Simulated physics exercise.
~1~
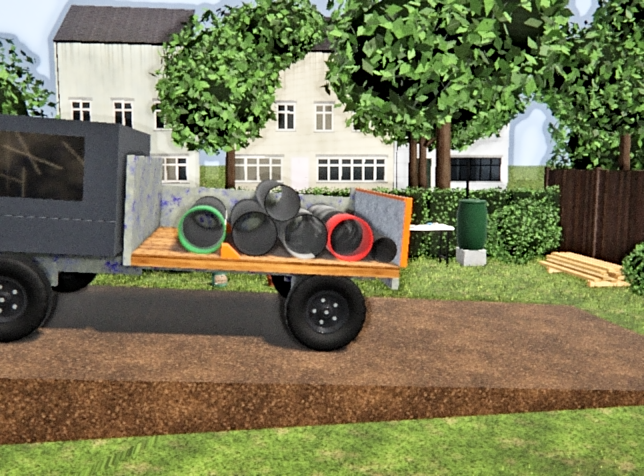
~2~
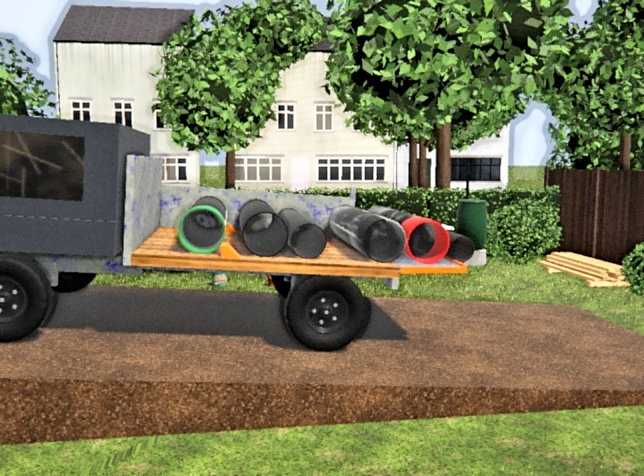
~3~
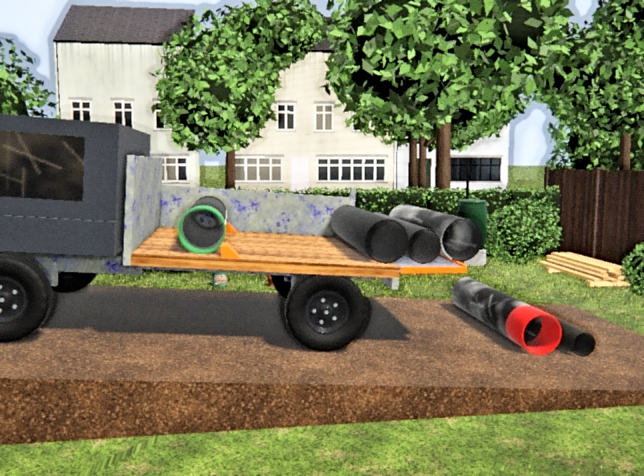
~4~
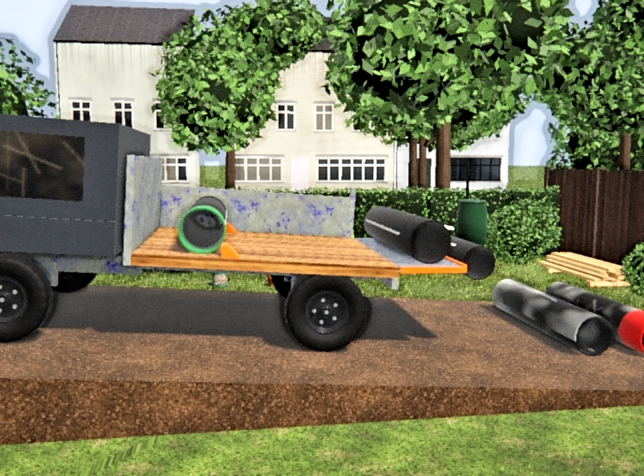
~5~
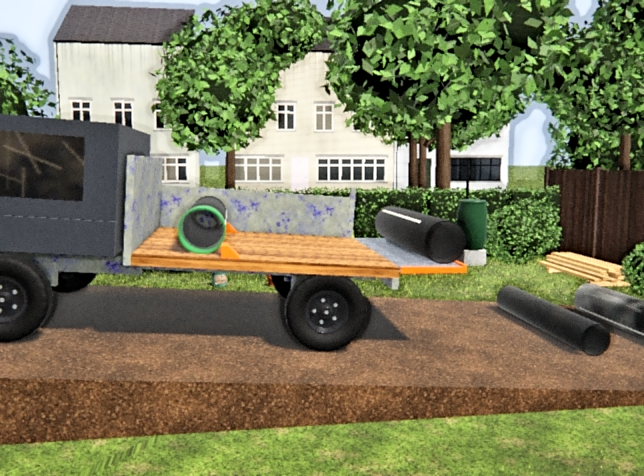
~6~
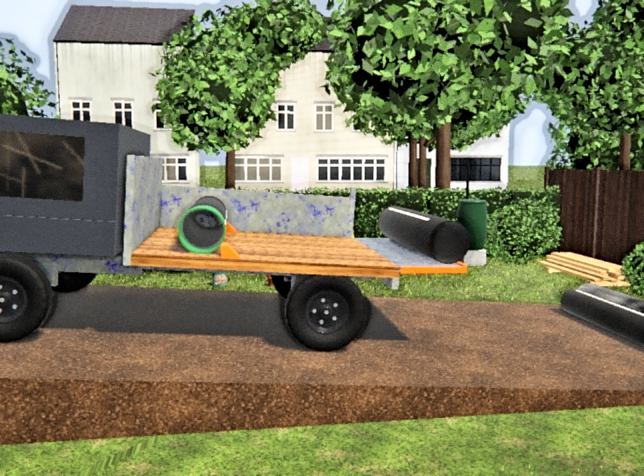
A truck's tailgate drops and most pipes roll off, leaving green and black ones aboard.
